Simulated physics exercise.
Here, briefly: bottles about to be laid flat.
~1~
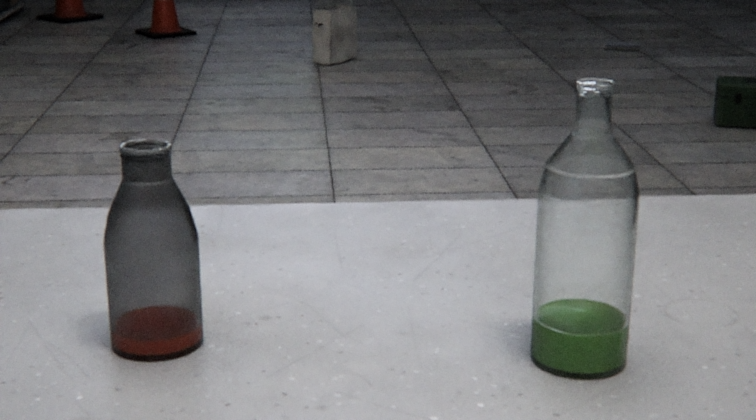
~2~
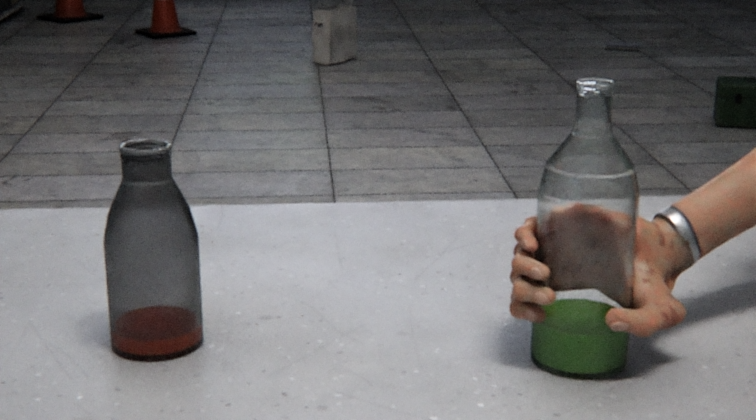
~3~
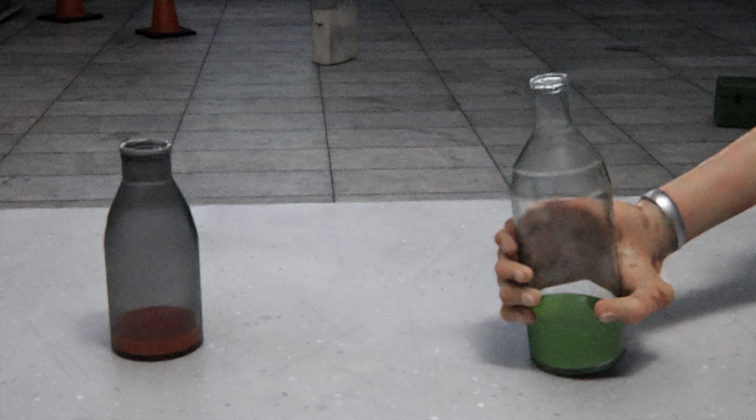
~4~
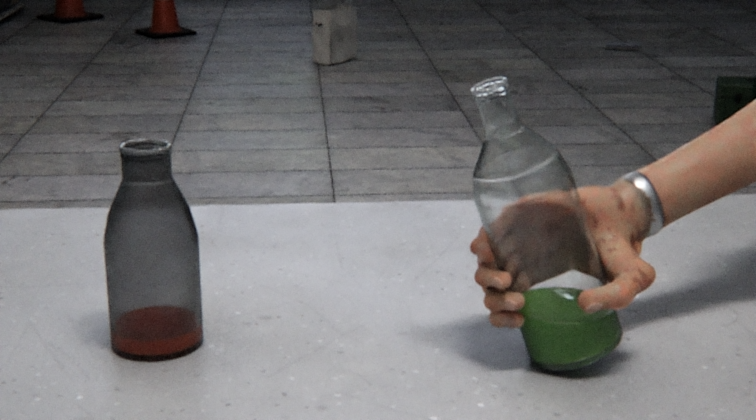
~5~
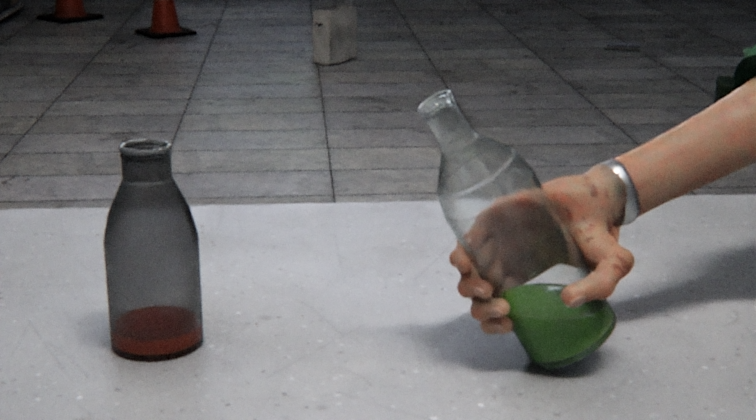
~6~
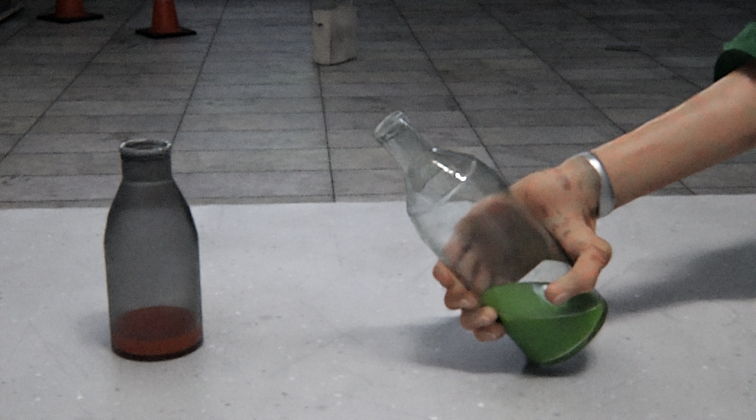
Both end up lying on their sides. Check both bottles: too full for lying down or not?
Left: Not too full, right: Not too full.
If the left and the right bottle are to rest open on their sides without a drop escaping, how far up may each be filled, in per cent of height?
Roughly 16 % and 24 %.
Shortly, the right bottle is nearly down; right bottle, no leak.
Then, the right bottle lies flat; right bottle, no leak.
At the finish, both lie flat; right bottle, no leak; left bottle, no leak.
